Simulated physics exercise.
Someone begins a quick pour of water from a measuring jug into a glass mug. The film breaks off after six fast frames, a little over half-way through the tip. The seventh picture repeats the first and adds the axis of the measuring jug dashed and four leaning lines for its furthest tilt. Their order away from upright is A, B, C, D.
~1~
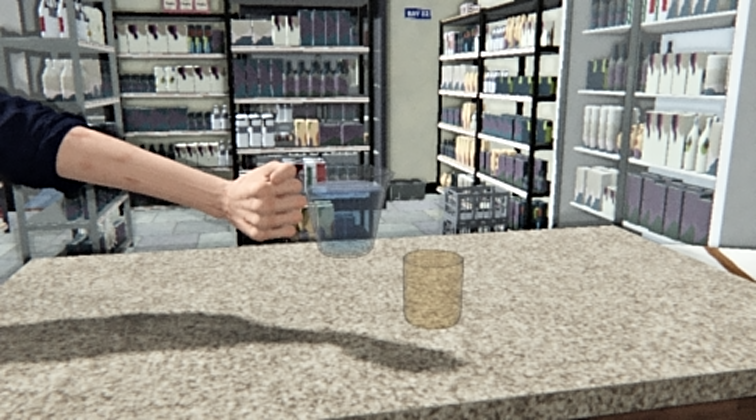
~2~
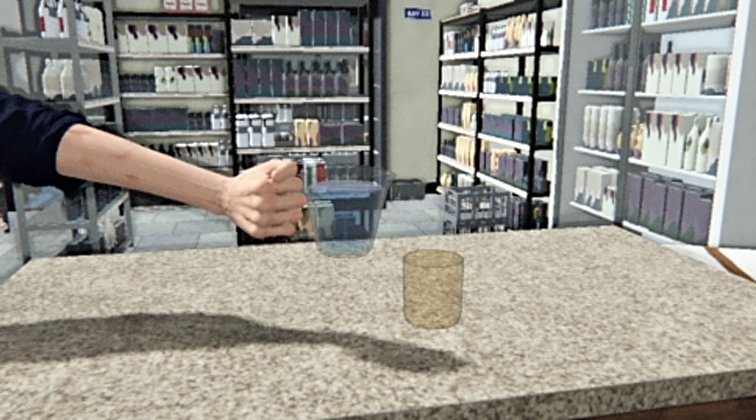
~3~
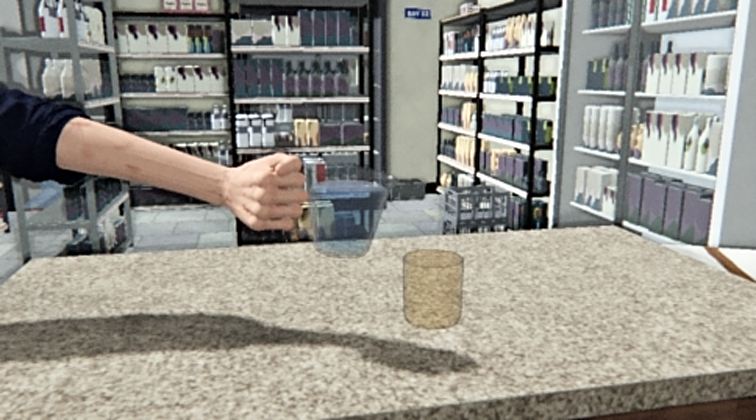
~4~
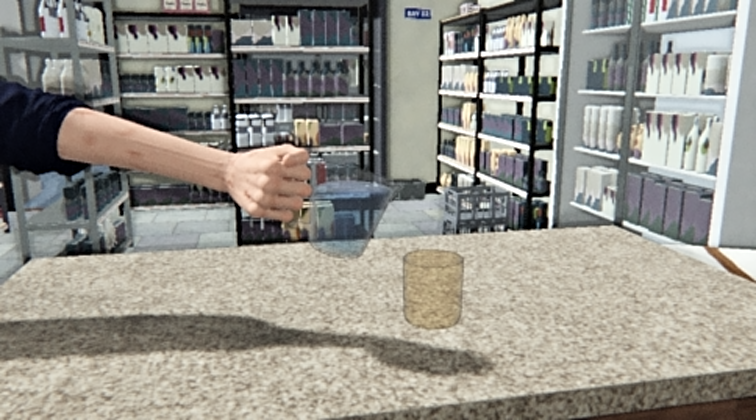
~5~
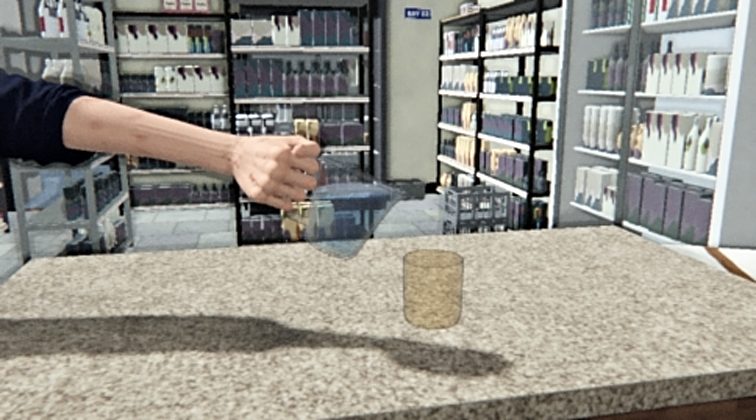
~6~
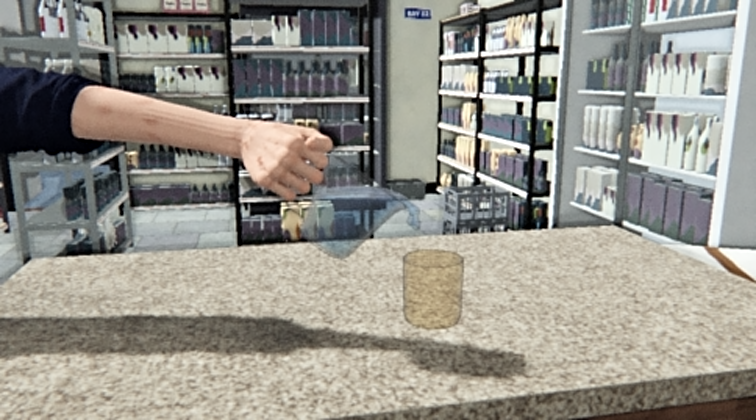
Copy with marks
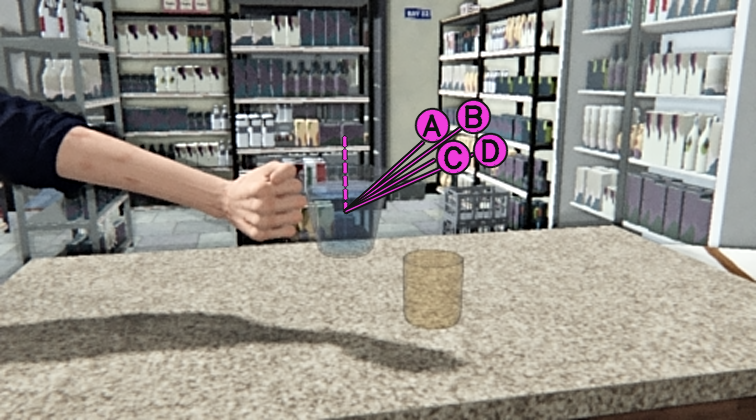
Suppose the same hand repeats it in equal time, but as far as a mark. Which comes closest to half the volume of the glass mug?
A works best here.
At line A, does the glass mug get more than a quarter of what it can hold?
Yes, clearly.
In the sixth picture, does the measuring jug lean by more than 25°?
Yes, it does.
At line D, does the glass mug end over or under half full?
Over.
On the marked copy, A at (423, 142); B at (460, 128); C at (434, 160); D at (473, 154).
Choosing A, the glass mug ends with about 50 % of what it can hold.
Choosing B, the glass mug ends with about 64 % of what it can hold.
Choosing C, the glass mug ends with about 79 % of what it can hold.
Choosing D, the glass mug ends with about 92 % of what it can hold.
